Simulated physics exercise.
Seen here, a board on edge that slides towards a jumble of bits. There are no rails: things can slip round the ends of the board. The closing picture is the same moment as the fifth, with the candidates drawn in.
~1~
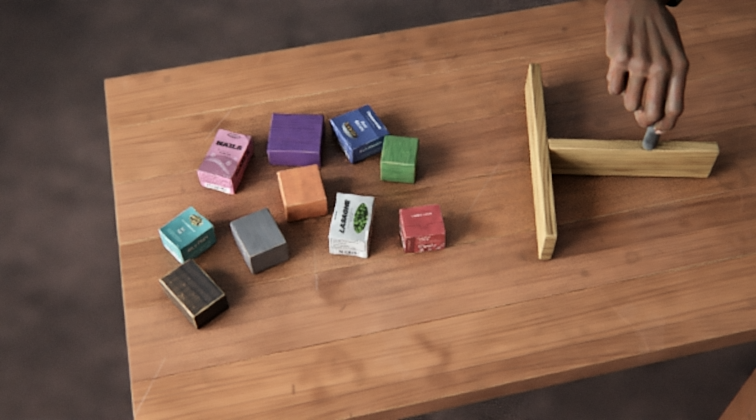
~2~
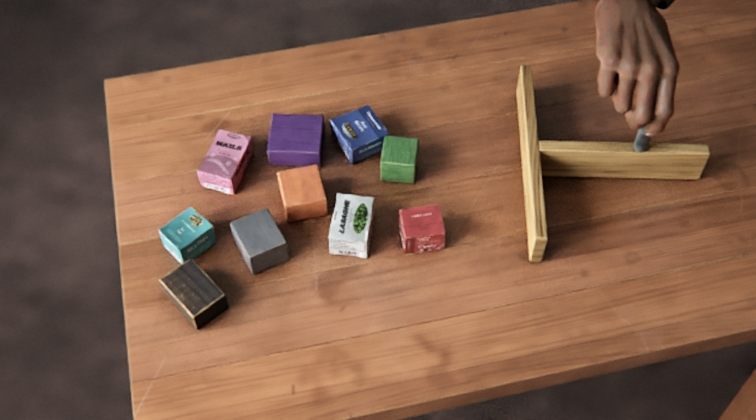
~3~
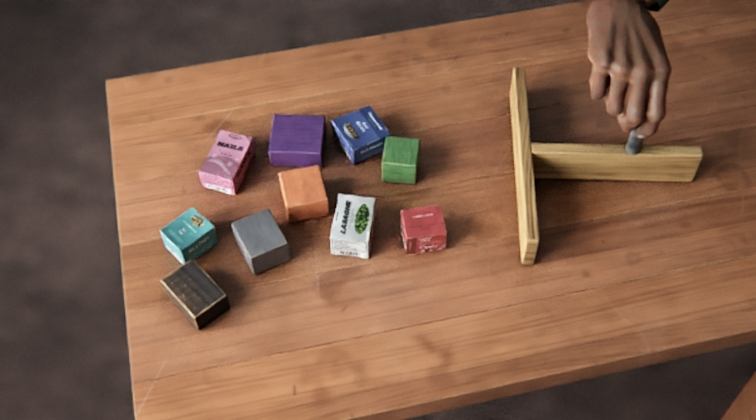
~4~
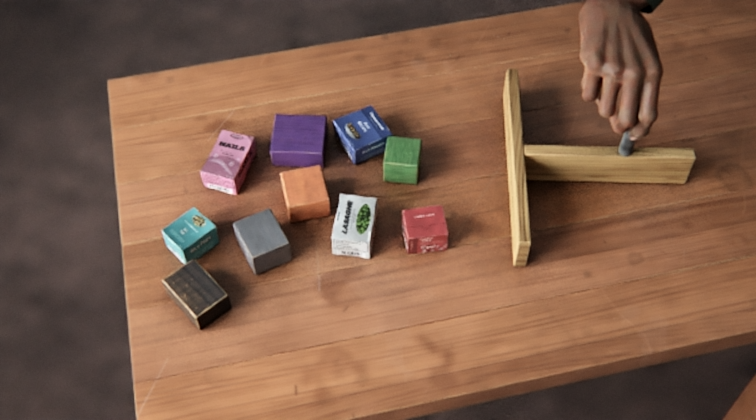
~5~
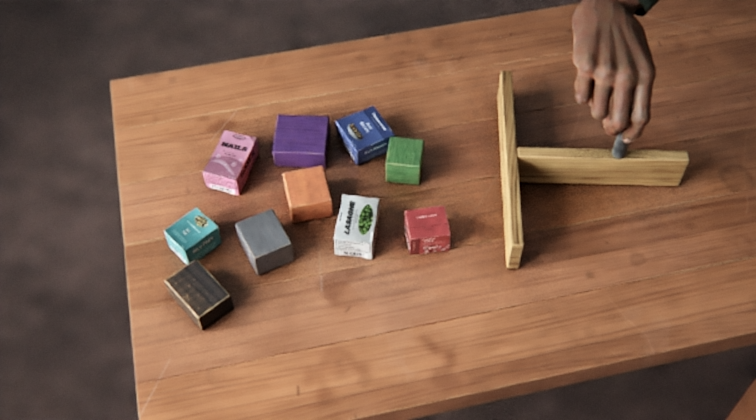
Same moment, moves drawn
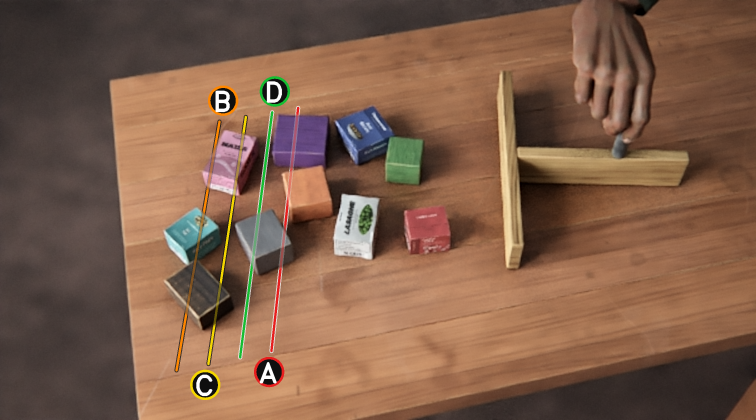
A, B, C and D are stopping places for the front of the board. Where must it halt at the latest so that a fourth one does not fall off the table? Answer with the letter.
Stop at B.
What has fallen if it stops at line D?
The turquoise packet.
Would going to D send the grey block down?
No.
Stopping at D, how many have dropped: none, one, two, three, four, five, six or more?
In all, one.
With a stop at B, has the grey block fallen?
Yes.
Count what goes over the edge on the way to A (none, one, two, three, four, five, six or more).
The count is none.
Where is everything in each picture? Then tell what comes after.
Board (543, 143); turquoise packet (188, 236); pink box (227, 161), in the first frame.
Board (534, 145); red box (422, 229), in the second frame.
Board (525, 148); orange block (304, 194), in the third frame.
Board (518, 149); white packet (355, 226), in the fourth frame.
Board (512, 152); green block (404, 161); purple block (301, 141); turquoise packet (193, 237), in the fifth frame.
On the marked copy, A at (286, 218); B at (200, 234); C at (229, 229); D at (257, 224).
Taking B. A third of the way, board (402, 172); red box (373, 237); orange block (298, 192).
Two thirds of the way, board (289, 193); turquoise packet (133, 240); grey block (179, 242).
When it is over, board (199, 209); grey block over the edge; turquoise packet over the edge; three fallen.
As for the rest, A is within the limit but short; C is within the limit but short; D is within the limit but short.
